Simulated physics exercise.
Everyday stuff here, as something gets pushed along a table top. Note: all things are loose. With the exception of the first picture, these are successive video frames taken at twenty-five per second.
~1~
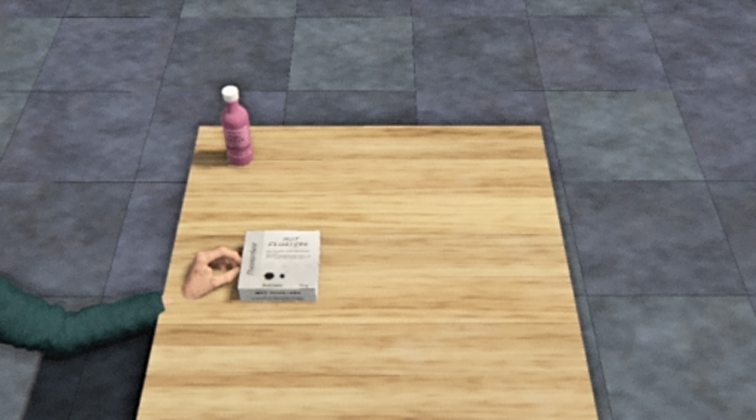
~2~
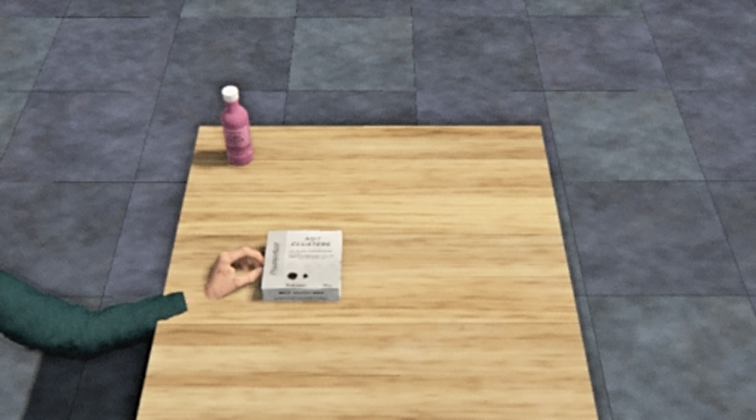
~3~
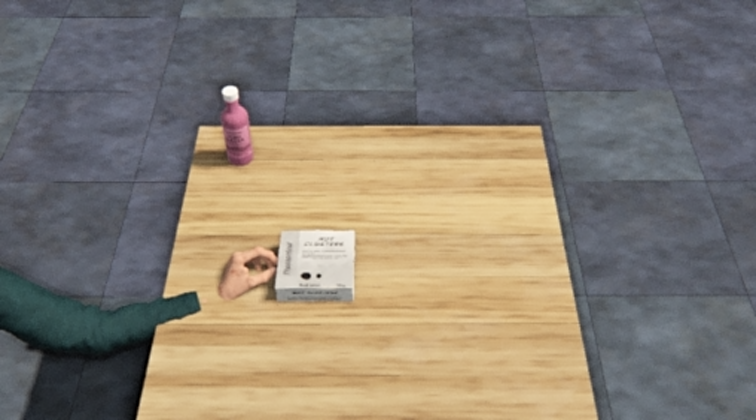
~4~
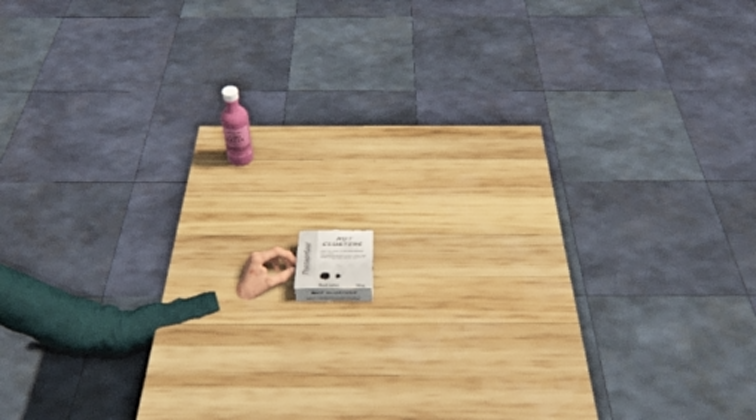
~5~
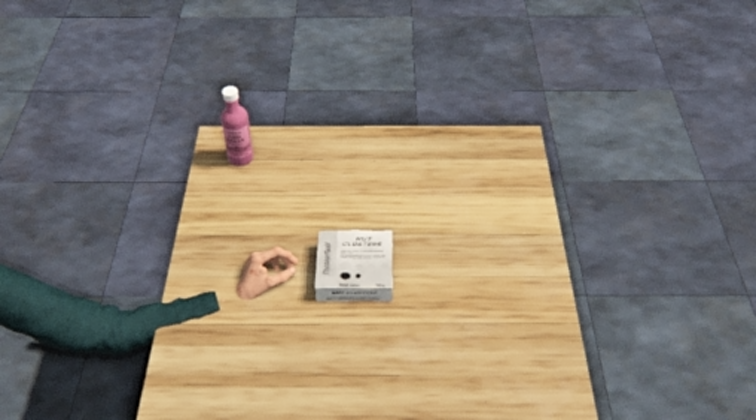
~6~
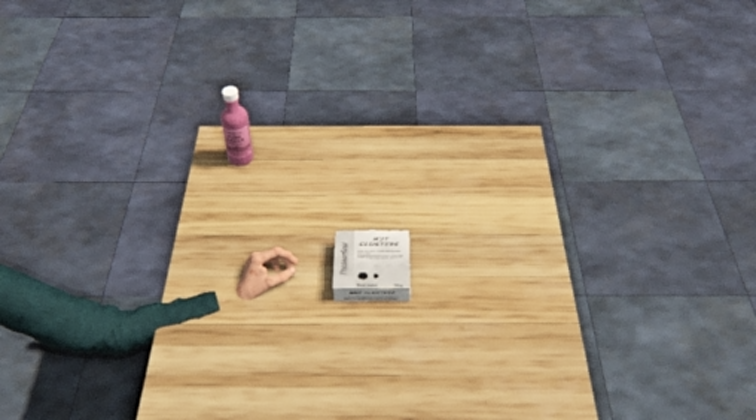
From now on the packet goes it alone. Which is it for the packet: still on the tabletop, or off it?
The packet ends up on the tabletop.
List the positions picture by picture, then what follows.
In the first frame, under the hand; white packet (281, 265).
In the second frame, under the hand; white packet (304, 265).
In the third frame, under the hand; white packet (317, 265).
In the fourth frame, white packet (335, 265).
In the fifth frame, white packet (355, 265) slid a little.
In the sixth frame, white packet (372, 265) slid a little.
Then, 0.10 s after the last picture, white packet slid about its own width near (403, 265).
Then, 0.20 s after the last picture, white packet slid about its own width near (418, 265).
At rest, moved from the start, white packet. Seen from the same camera at the end, white packet near (419, 265).
